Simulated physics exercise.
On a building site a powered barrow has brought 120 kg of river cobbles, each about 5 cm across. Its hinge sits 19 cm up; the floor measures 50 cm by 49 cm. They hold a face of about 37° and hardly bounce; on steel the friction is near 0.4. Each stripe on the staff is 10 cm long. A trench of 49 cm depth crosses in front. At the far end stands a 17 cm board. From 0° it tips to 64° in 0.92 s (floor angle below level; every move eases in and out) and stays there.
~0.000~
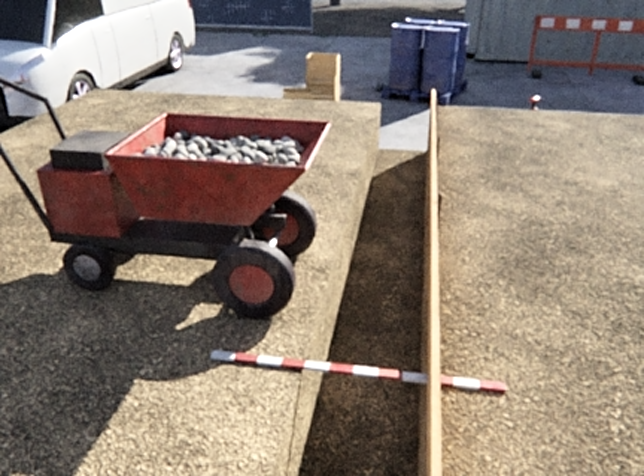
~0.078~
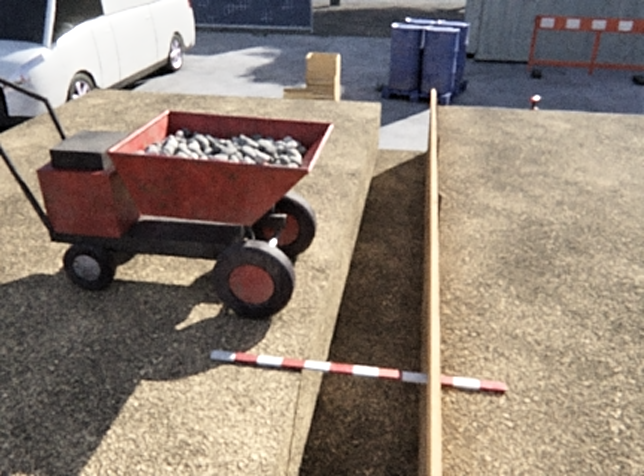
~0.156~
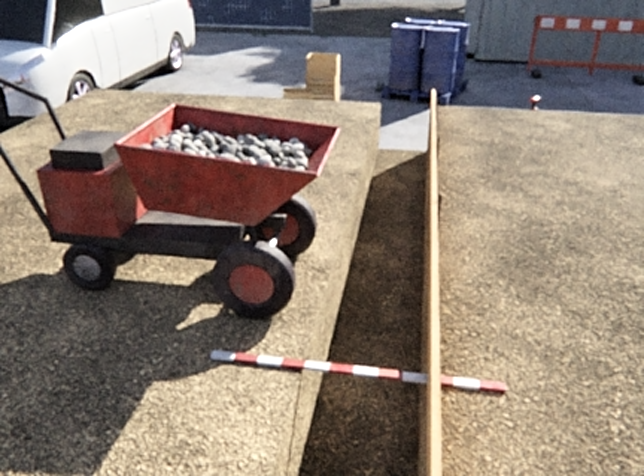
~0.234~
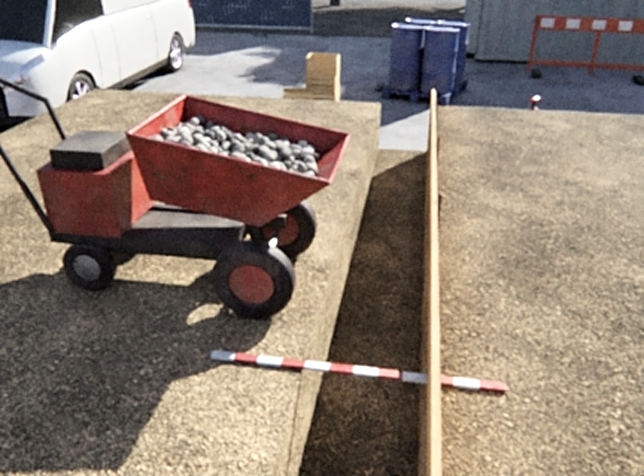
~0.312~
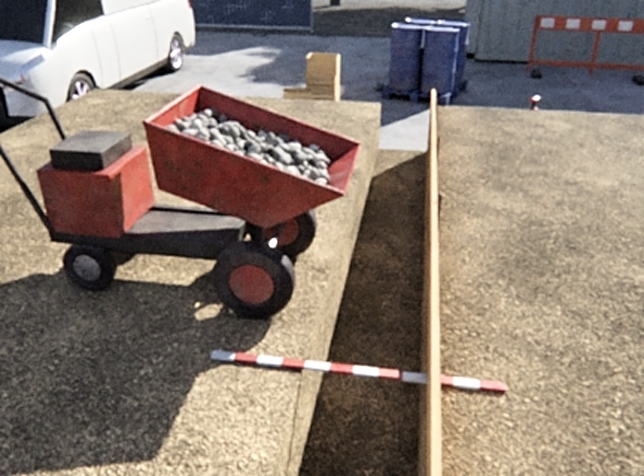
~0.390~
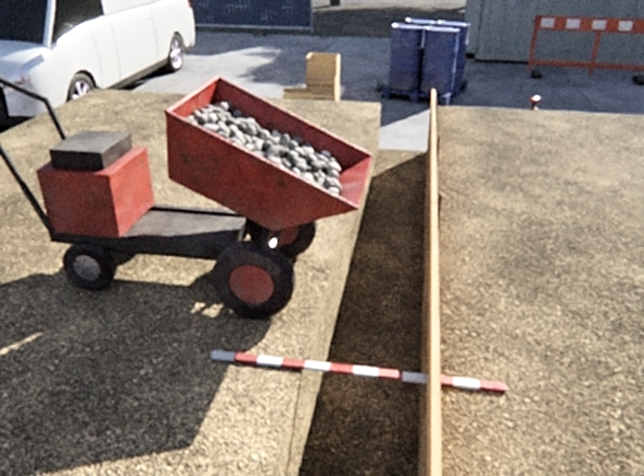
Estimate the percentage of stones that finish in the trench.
Some 76 per cent of it.
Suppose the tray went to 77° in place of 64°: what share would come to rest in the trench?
In that case some 90 per cent.
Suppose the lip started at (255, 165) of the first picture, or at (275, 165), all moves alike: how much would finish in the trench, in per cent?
Near 100 per cent from the first place, 100 from the second.
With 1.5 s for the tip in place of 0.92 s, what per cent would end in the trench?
In that case some 85 per cent.
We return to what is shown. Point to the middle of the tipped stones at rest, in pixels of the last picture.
Their middle is at about (401, 362).
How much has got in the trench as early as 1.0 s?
About 15 per cent by then.
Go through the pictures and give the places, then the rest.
The first picture shows lip at (306, 169), floor tilted 0°, highest stones at (230, 147).
In the second picture, the tray is at 1°, its lip at (309, 171); the top of the load is at (220, 145); the stones move at 0.3 m/s on average.
The third picture shows lip at (318, 175), floor tilted 5°, highest stones at (210, 140); the stones move at 0.5 m/s on average.
The fourth picture shows lip at (330, 183), floor tilted 10°, highest stones at (199, 130); the stones move at 0.7 m/s on average.
The fifth picture shows lip at (344, 195), floor tilted 17°, highest stones at (203, 121); the stones move at 0.8 m/s on average.
In the sixth picture, the tray is at 25°, its lip at (358, 209); the top of the load is at (217, 112); the stones move at 0.9 m/s on average.
After 0.7 s the floor is at 54°; 100 % in the tray; the foremost stones are at (380, 237).
After 1.0 s the floor is at 64°; 80 % in the tray, 16 % in the trench, 5 % past the trench; the foremost stones are at (454, 276).
After 1.4 s the floor is at 64°; 38 % in the tray, 40 % in the trench, 23 % past the trench; the foremost stones are at (558, 310).
After 3.3 s the floor is at 64°; 0 % in the tray, 76 % in the trench, 24 % past the trench; the foremost stones are past the picture's edge.
